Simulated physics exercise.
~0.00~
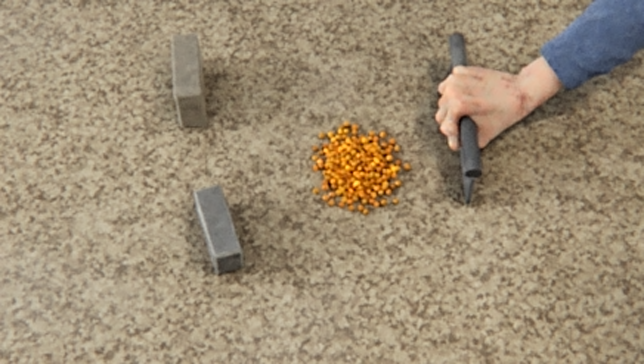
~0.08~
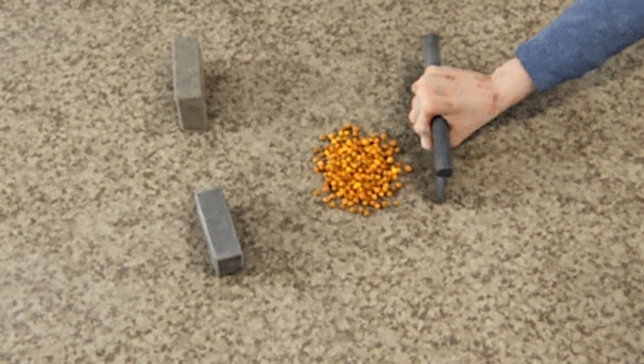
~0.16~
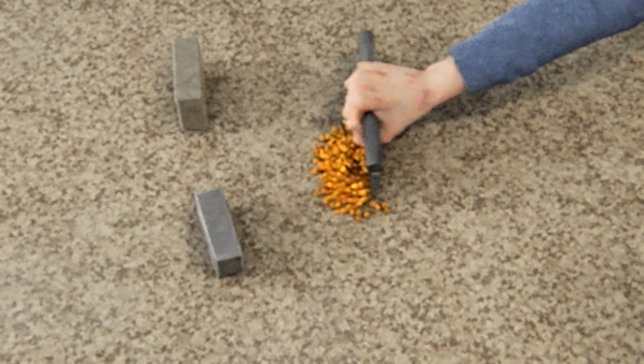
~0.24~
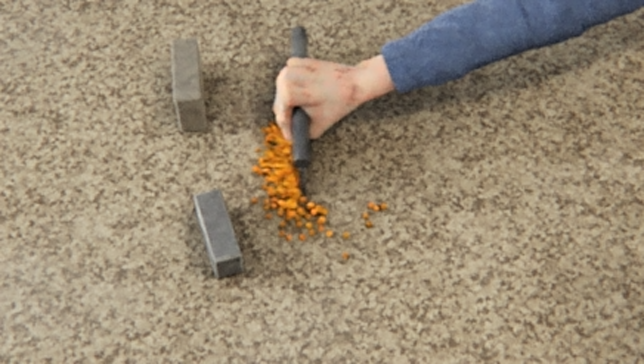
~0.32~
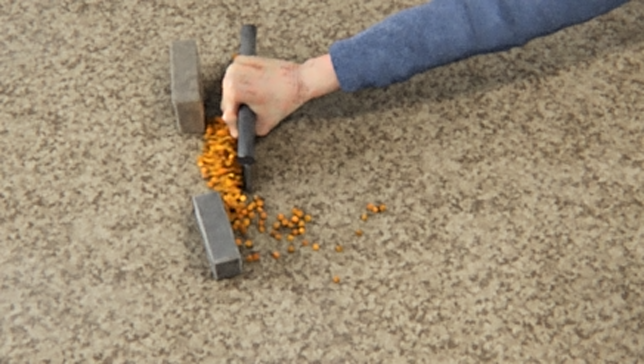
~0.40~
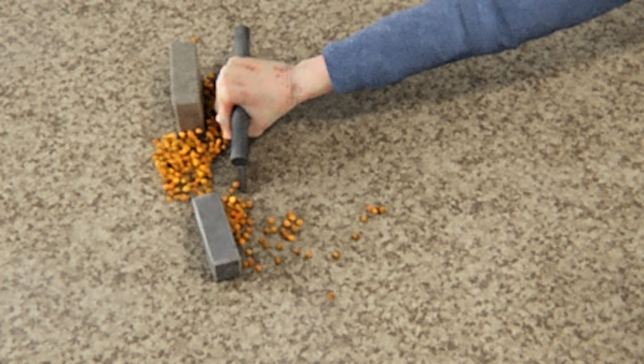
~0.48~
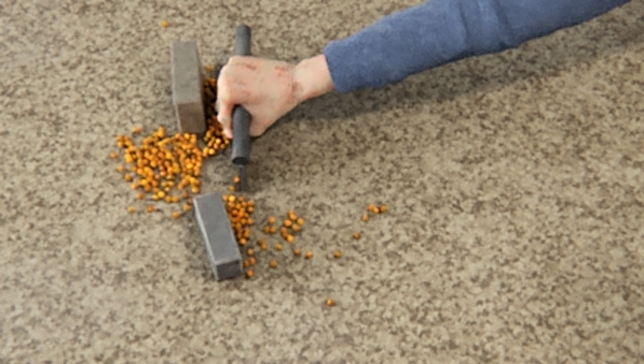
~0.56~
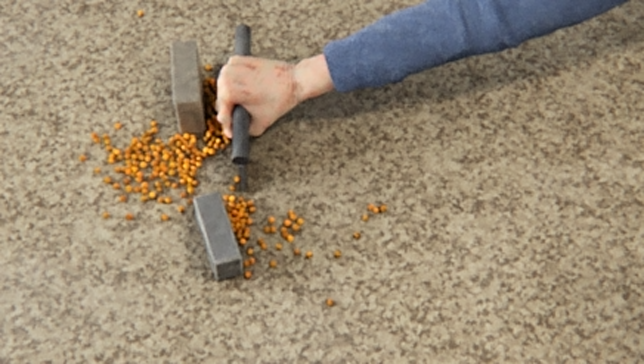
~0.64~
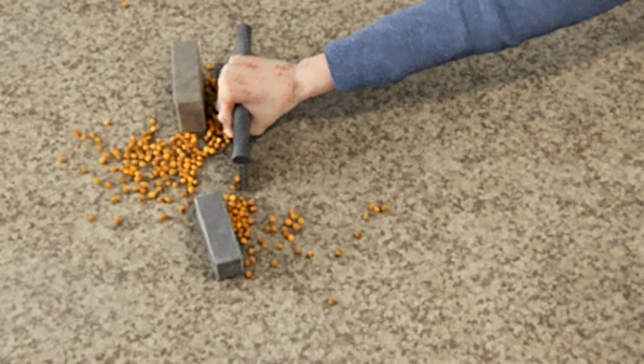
A hand sweeps orange kernels left with a dark bar, scattering many between two blocks.
